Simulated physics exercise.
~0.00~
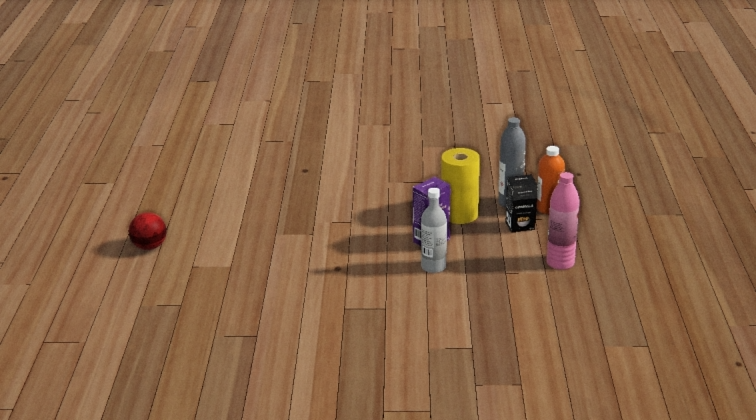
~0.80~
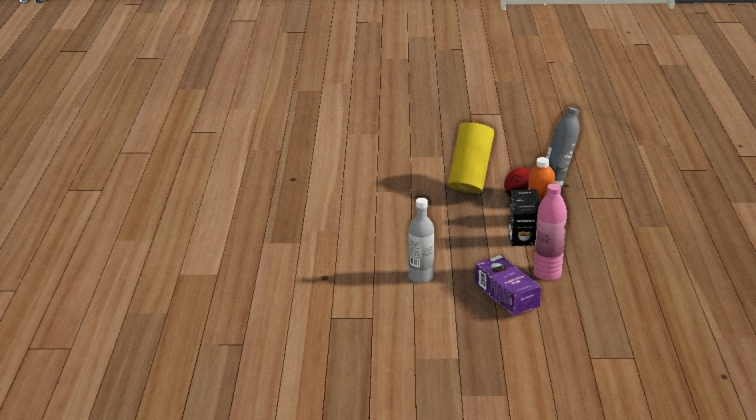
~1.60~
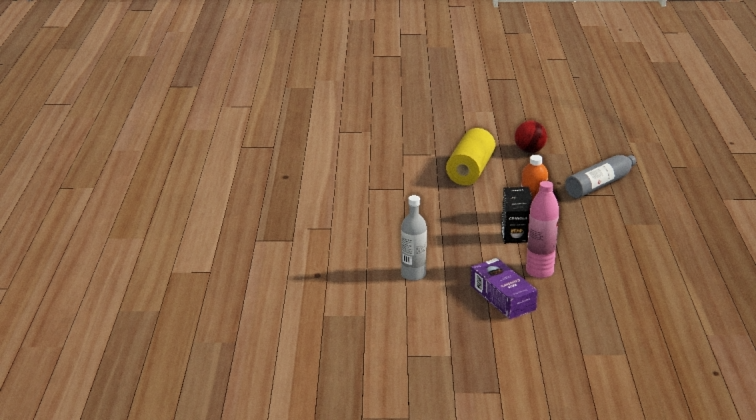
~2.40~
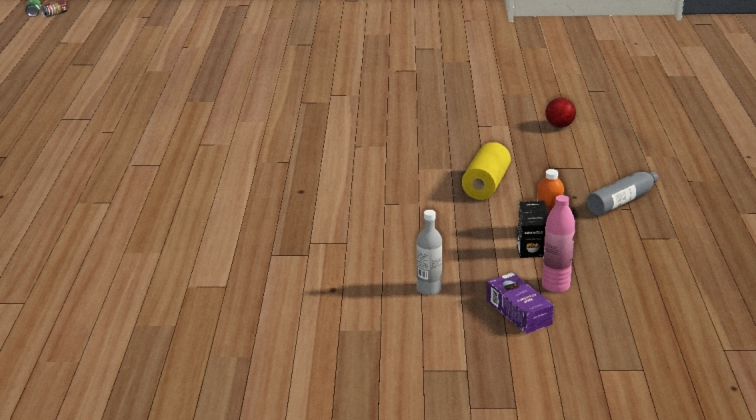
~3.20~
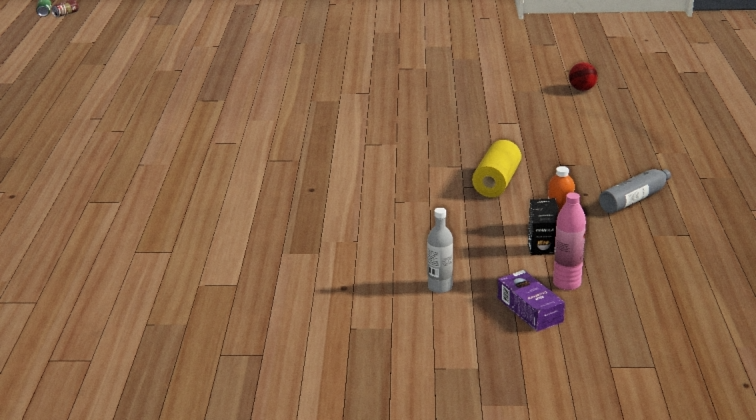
To begin with, a red ball sits alone on the left of a wooden floor, while bottles, a purple carton, a black carton and a yellow roll stand grouped on the right. The ball moves right into the group, and the purple carton ends up on its side toward the front as the yellow roll and grey bottle lean. Both then topple onto their sides. The ball emerges behind the group and keeps rolling away toward the back. Finally, it is well beyond the fallen three, while the white, orange and pink bottles and the black carton still stand.
